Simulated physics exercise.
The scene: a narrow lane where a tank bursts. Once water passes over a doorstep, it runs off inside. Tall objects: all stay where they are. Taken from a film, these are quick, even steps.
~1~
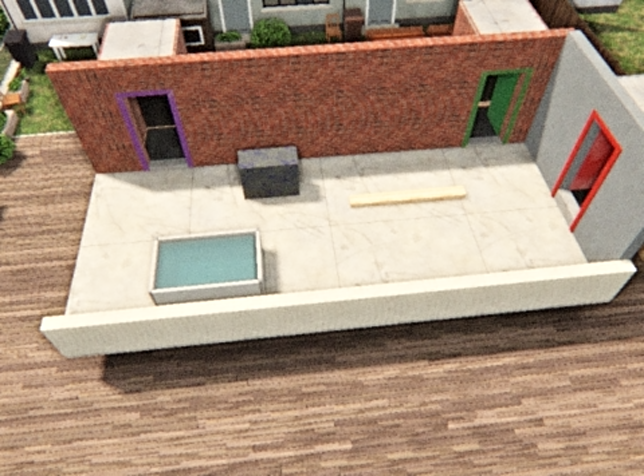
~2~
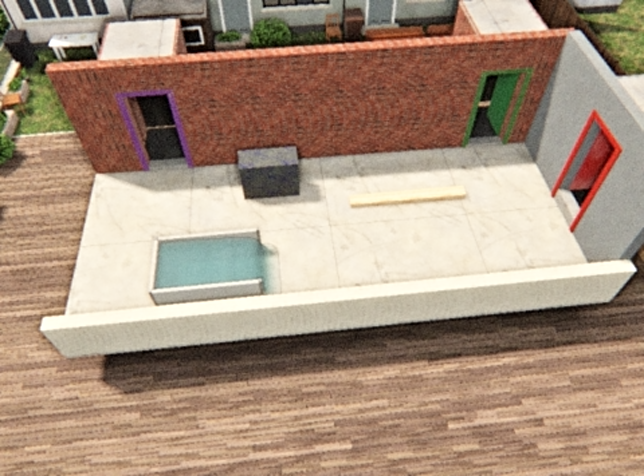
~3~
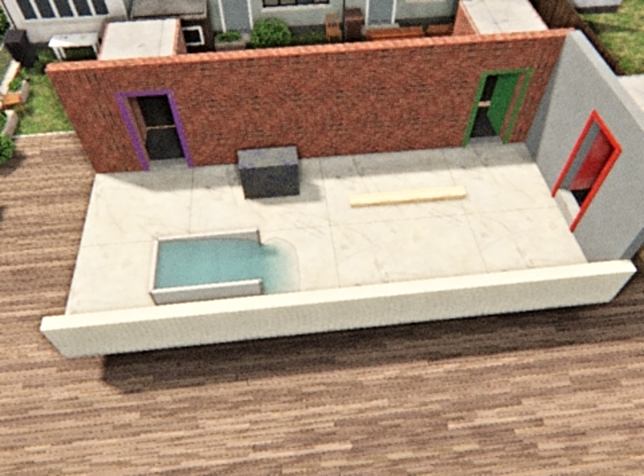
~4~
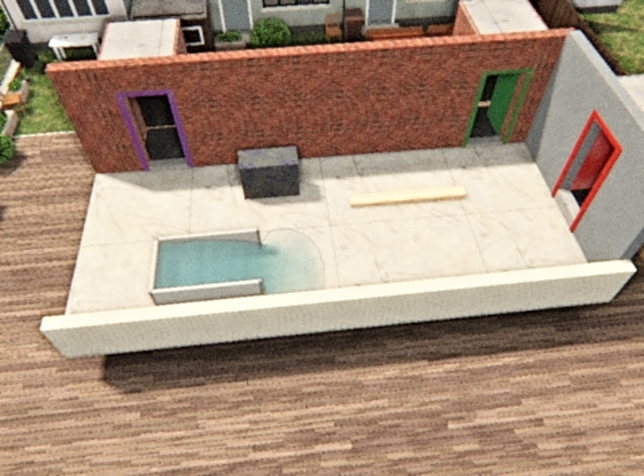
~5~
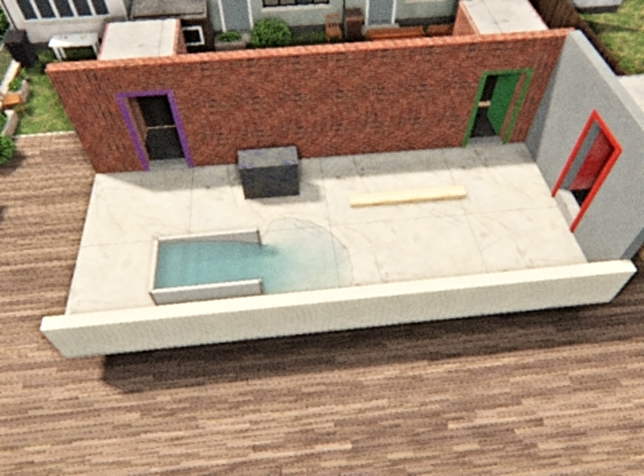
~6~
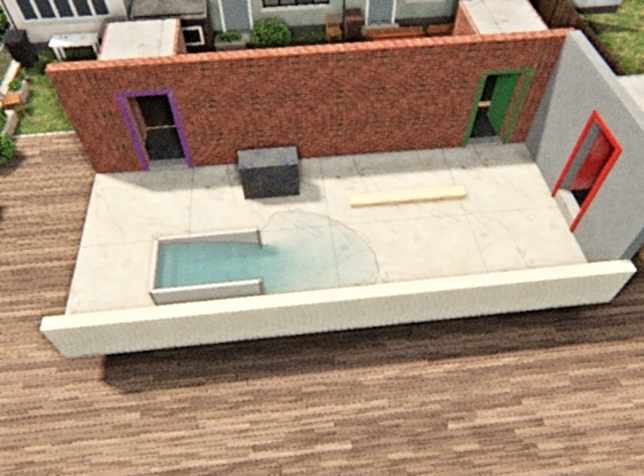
Water in a low rectangular tank pours out through its open right side and spreads rightward in a widening curved sheet across the pale floor, between a cream wall and a dark block near a brick wall.
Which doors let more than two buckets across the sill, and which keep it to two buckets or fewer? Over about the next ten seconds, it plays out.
The green door lets more than two across. The purple door keeps it to two or fewer. The red door keeps it to two or fewer.
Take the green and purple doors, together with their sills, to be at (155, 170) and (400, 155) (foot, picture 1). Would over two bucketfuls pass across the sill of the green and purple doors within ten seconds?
My reading: The green one stays under, the purple one holds.
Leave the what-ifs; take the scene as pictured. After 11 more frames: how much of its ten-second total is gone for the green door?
My estimate is close to 0 per cent.
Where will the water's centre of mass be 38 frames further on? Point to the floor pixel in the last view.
I'd put it at around (463, 223).
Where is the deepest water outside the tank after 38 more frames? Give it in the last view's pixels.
Somewhere close to (527, 149).
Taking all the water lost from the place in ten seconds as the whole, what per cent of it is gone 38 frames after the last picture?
By my reckoning, 30 %.
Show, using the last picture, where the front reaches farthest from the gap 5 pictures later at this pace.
The front tops out at about (466, 244).
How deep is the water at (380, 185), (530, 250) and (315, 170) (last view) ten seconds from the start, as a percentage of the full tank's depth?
In turn 10, 10 and 6 in a hundred.
A moment on, water covers 25 % of the floor; the green door not reached, the purple door not reached, the red door not reached.
Next, water covers 35 % of the floor; the green door not reached, the purple door not reached, the red door not reached.
Then, water covers 45 % of the floor; the green door not reached, the purple door not reached, the red door wet at the sill, nothing in.
Later, water covers 55 % of the floor; the green door over two buckets in, the purple door not reached, the red door wet at the sill, nothing in.
In the end, water covers 55 % of the floor; the green door over two buckets in, the purple door not reached, the red door wet at the sill, nothing in.
